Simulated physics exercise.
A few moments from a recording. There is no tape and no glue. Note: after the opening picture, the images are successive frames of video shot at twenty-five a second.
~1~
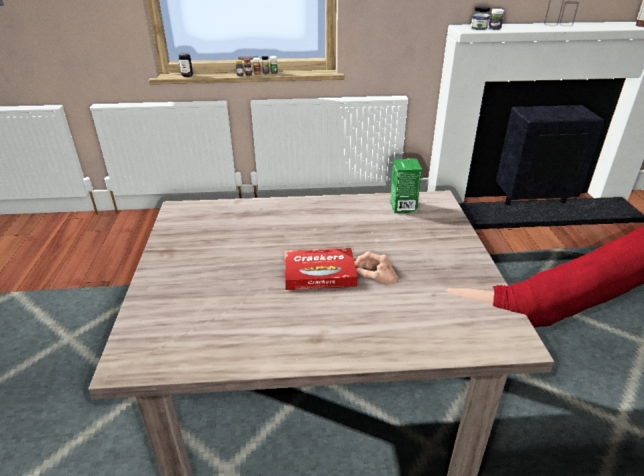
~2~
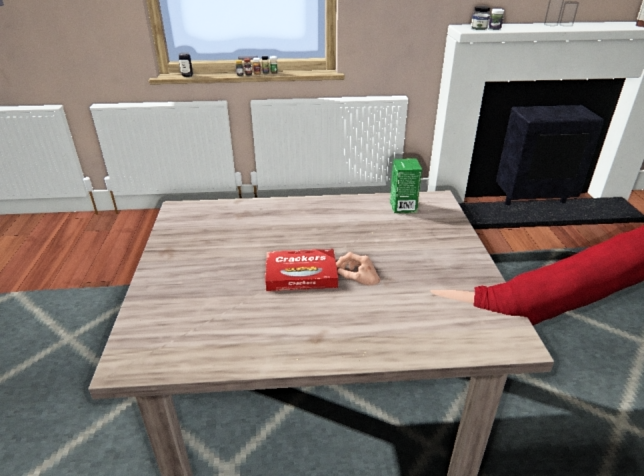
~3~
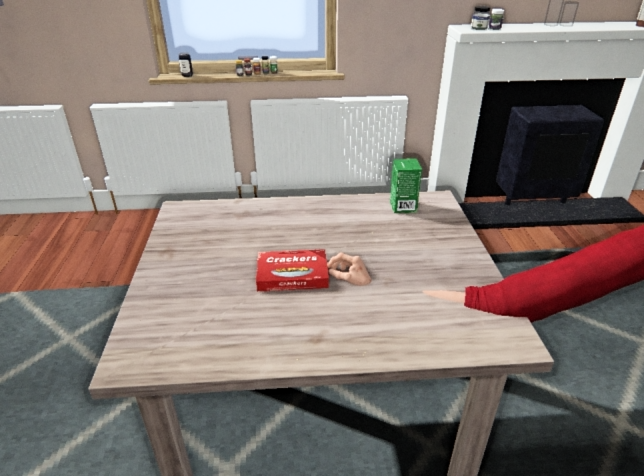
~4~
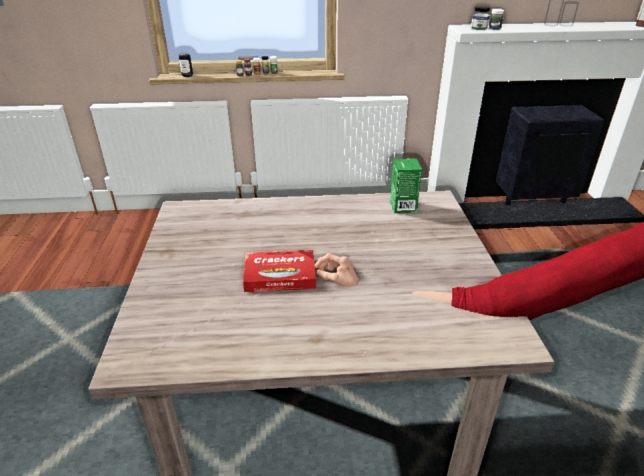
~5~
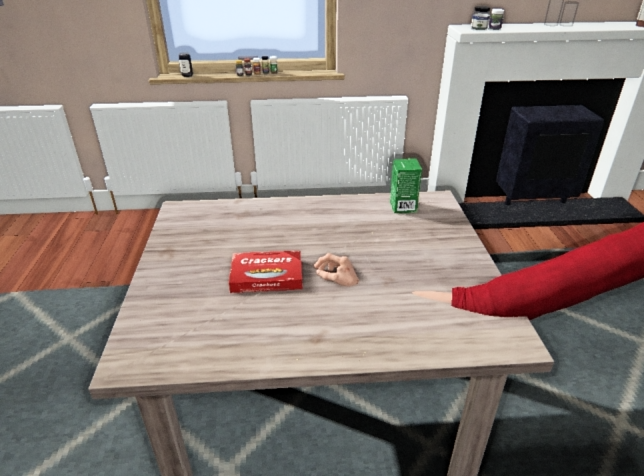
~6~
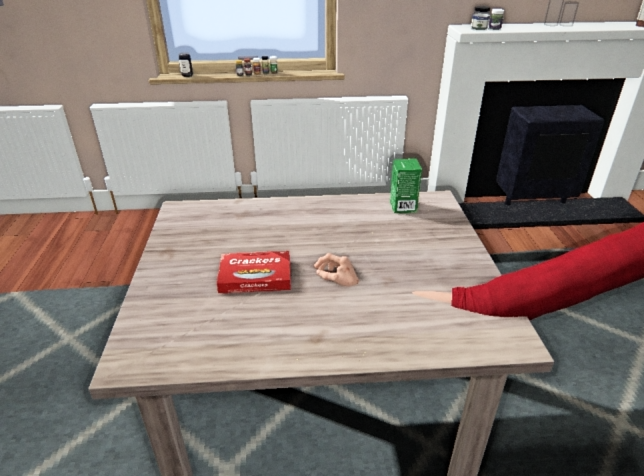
A hand pushes a red crackers box left across the table, and it slides clear.
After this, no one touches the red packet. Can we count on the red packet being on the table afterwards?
There you go, it's still up top afterwards.
Then, 0.24 s after the last picture, red packet slid about its own width near (225, 273).
Then, 0.48 s after the last picture, red packet resting near (225, 273).
At rest, moved from the start, red packet. Seen from the same camera at the end, red packet near (225, 273).
